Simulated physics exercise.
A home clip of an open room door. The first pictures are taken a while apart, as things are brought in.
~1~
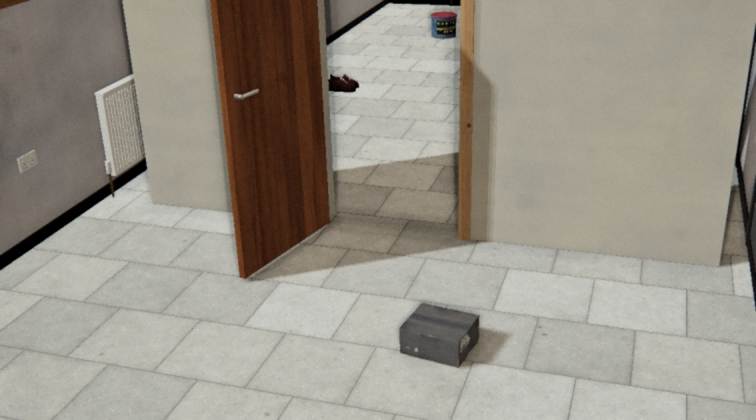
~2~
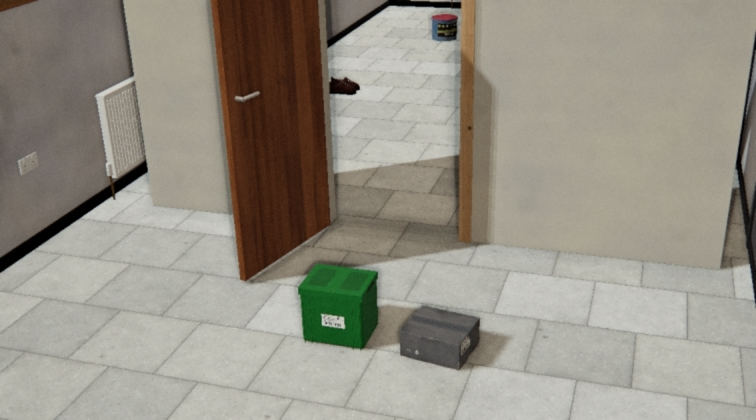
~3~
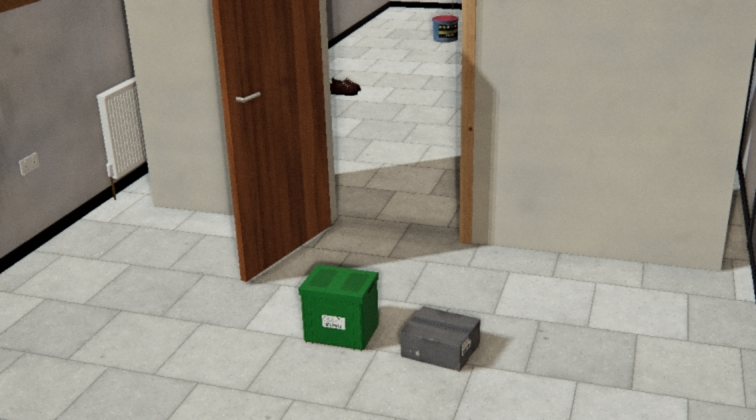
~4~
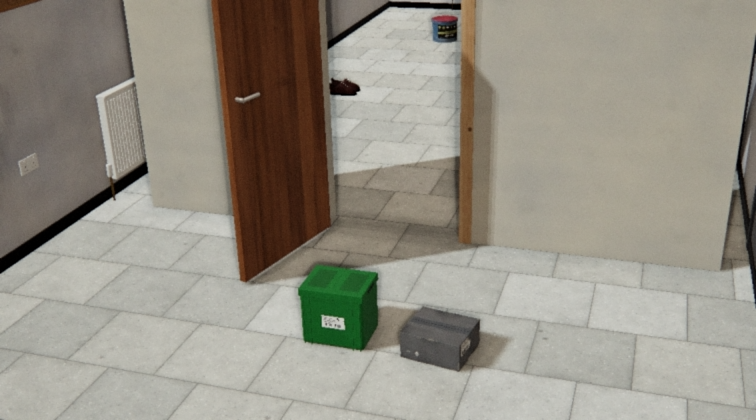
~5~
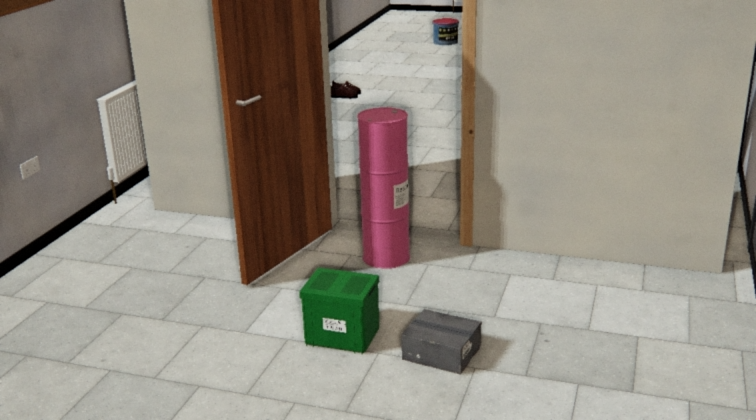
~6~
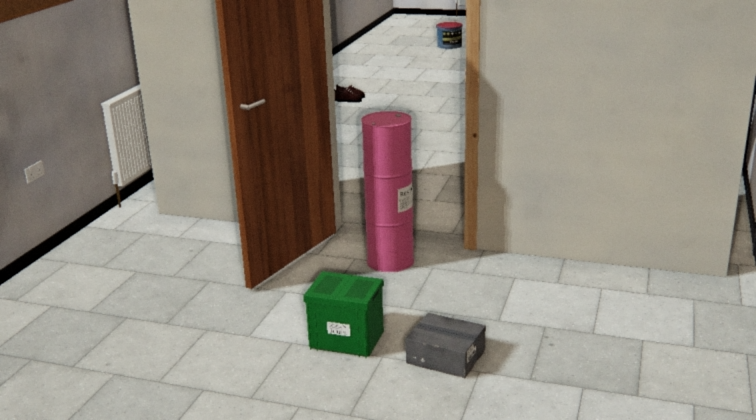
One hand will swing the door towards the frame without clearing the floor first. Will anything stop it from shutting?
In the end the door is blocked.
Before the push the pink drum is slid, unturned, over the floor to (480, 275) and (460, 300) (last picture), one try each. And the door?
In the first case it shuts; in the second case it closes.
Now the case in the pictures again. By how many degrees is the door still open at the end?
About 40°.
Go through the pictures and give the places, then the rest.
Door wide open and still; grey box (440, 334), in the first picture.
Door wide open and still; grey box (440, 337); green tote (340, 307), in the second picture.
Door wide open and still; grey box (441, 338); green tote (340, 307), in the third picture.
Door wide open and still; grey box (440, 338); green tote (340, 308), in the fourth picture.
Door wide open and still; grey box (442, 341); green tote (341, 311), in the fifth picture.
Door wide open and still; pink drum (389, 193); grey box (446, 344), in the sixth picture.
Then, 0.50 s after the last picture, open by 86°.
Then, 0.80 s after the last picture, open by 61°.
Then, 1.10 s after the last picture, open by 43°; pink drum slid a little near (395, 191).
At rest, open by 40°; all 3 in place. Seen from the same camera at the end, pink drum near (398, 190).
